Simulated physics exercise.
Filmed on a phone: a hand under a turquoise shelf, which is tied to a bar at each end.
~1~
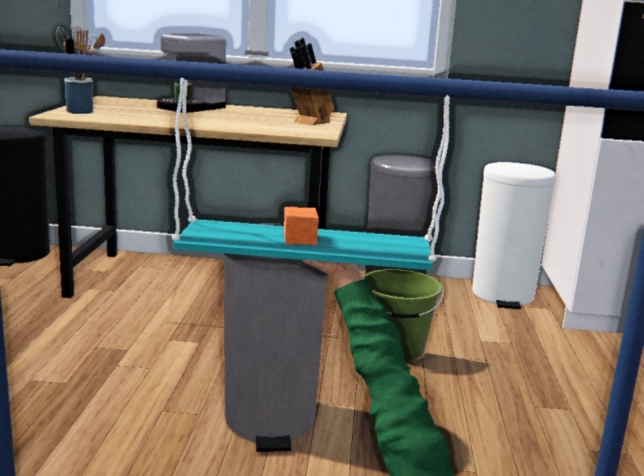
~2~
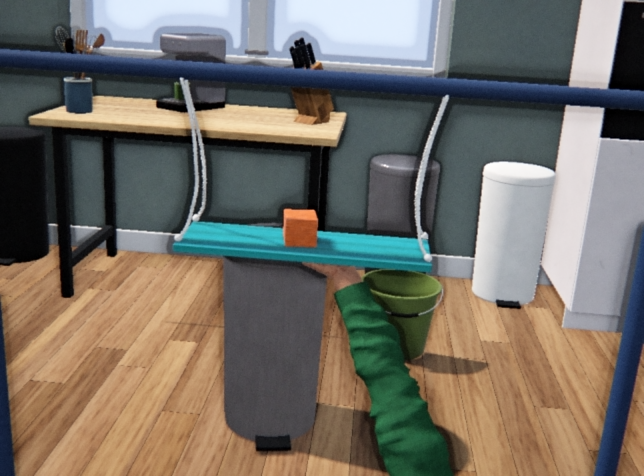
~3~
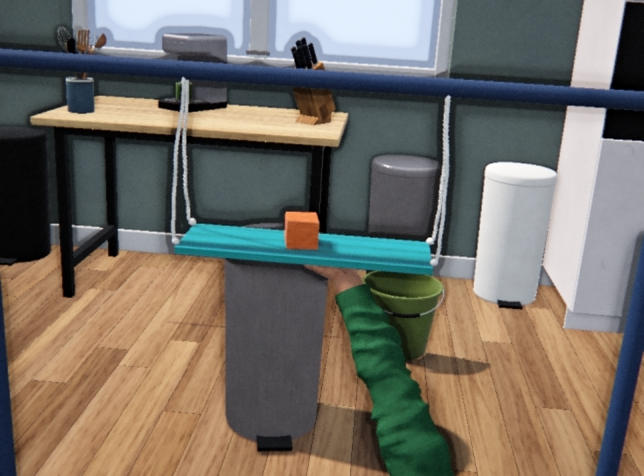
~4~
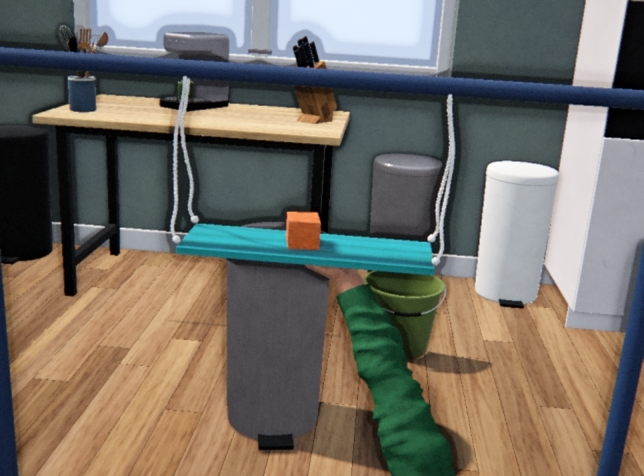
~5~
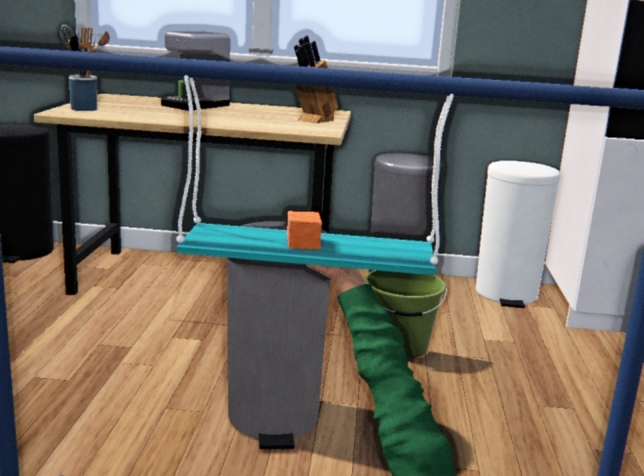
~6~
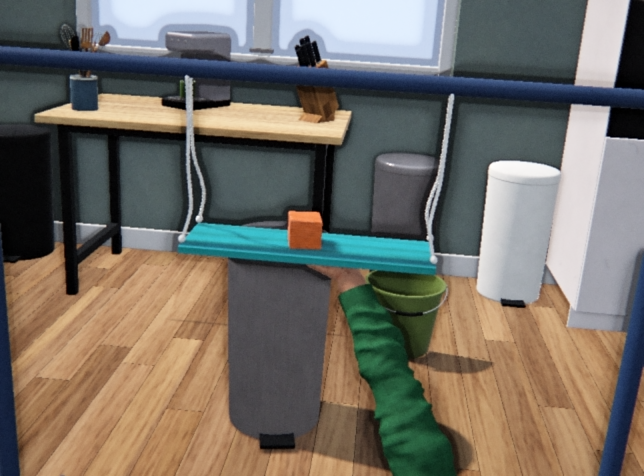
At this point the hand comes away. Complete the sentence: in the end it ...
In the end it is still on the board.
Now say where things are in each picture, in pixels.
In the first picture, orange block (301, 226); turquoise shelf (301, 256).
In the second picture, orange block (300, 228).
In the third picture, orange block (302, 231).
In the fourth picture, orange block (303, 230); turquoise shelf (304, 261).
In the fifth picture, orange block (304, 230).
In the sixth picture, orange block (305, 230); turquoise shelf (305, 261); left strings almost straight; right strings almost straight.
Then, 0.50 s later than the last view, board level; block on the board near (305, 233).
Finally, board level; block on the board near (305, 234). The orange block keeps its place.
